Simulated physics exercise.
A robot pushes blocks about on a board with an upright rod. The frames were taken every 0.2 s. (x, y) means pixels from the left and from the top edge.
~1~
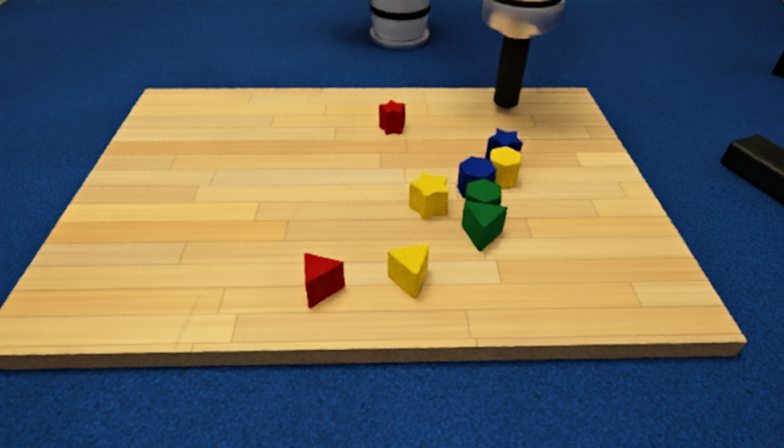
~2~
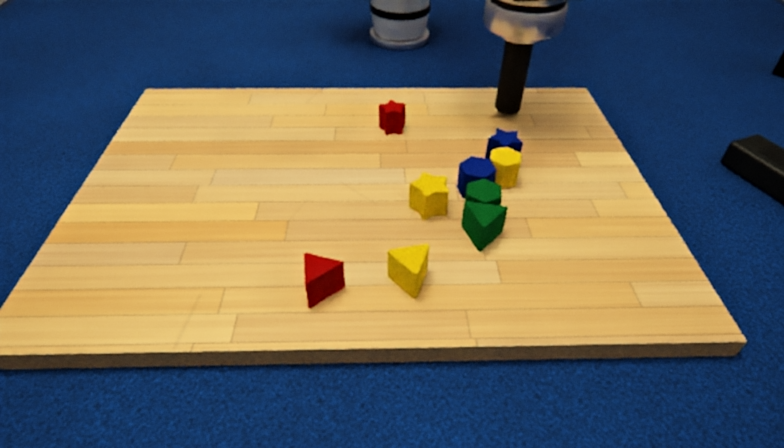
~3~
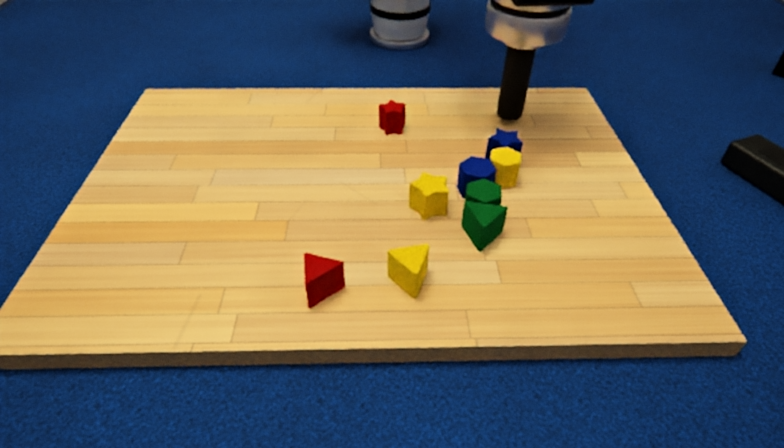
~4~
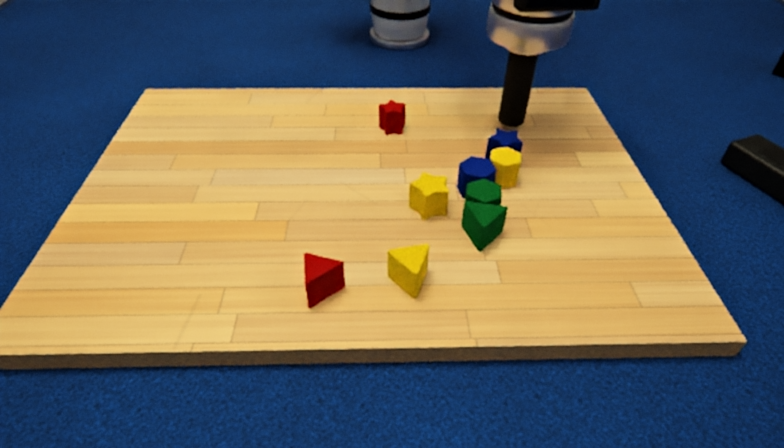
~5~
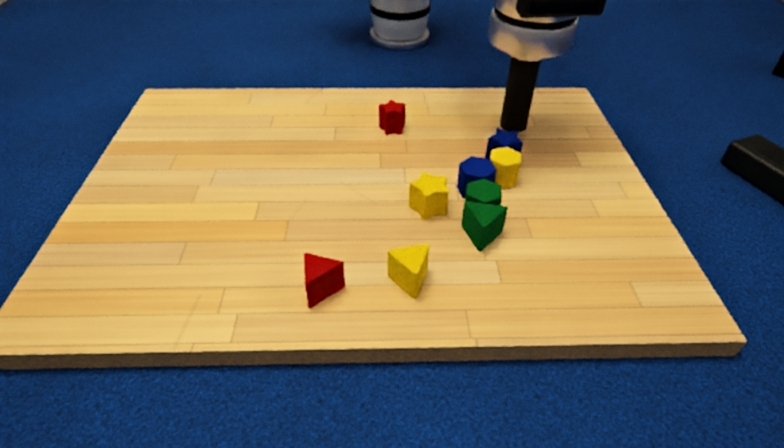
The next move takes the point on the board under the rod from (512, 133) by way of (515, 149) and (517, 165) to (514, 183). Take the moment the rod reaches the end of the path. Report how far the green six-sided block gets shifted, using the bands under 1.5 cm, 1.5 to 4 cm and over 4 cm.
It goes 1.5 to 4 cm.
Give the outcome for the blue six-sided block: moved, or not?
Moved.
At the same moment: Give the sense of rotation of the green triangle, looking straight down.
From above, it turns counterclockwise.
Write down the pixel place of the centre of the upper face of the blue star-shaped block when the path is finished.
The point I'd pick in the picture is (498, 168).
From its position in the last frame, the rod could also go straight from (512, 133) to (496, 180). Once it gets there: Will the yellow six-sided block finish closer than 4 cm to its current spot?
No.
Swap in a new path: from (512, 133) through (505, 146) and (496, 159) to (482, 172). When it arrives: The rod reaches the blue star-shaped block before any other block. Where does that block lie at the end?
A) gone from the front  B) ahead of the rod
That would be B.
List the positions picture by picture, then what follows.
The first frame shows rod's lower end (506, 102); blue six-sided block (478, 166); green six-sided block (484, 190); green triangle (486, 211); yellow six-sided block (506, 156); blue star-shaped block (506, 137).
The second frame shows rod (507, 108); blocks still.
The third frame shows rod (509, 114); blocks still.
The fourth frame shows rod (511, 120); blocks still.
The fifth frame shows rod (513, 126); blue six-sided block (478, 166); green six-sided block (484, 190); green triangle (486, 211); yellow six-sided block (506, 156); blue star-shaped block (506, 137).
What follows on the original path. One third of the way, rod (516, 142); blue star-shaped block (505, 138).
Two thirds of the way, rod (518, 159); blue six-sided block (468, 170), turned 15° clockwise; yellow six-sided block (501, 168); blue star-shaped block (502, 151), turned 40° clockwise.
At the end, rod (515, 176); blue six-sided block (465, 171), turned 35° clockwise; green six-sided block (473, 201), turned 15° clockwise; green triangle (482, 221), turned 20° anticlockwise; yellow six-sided block (494, 186); blue star-shaped block (498, 168), turned 45° clockwise.
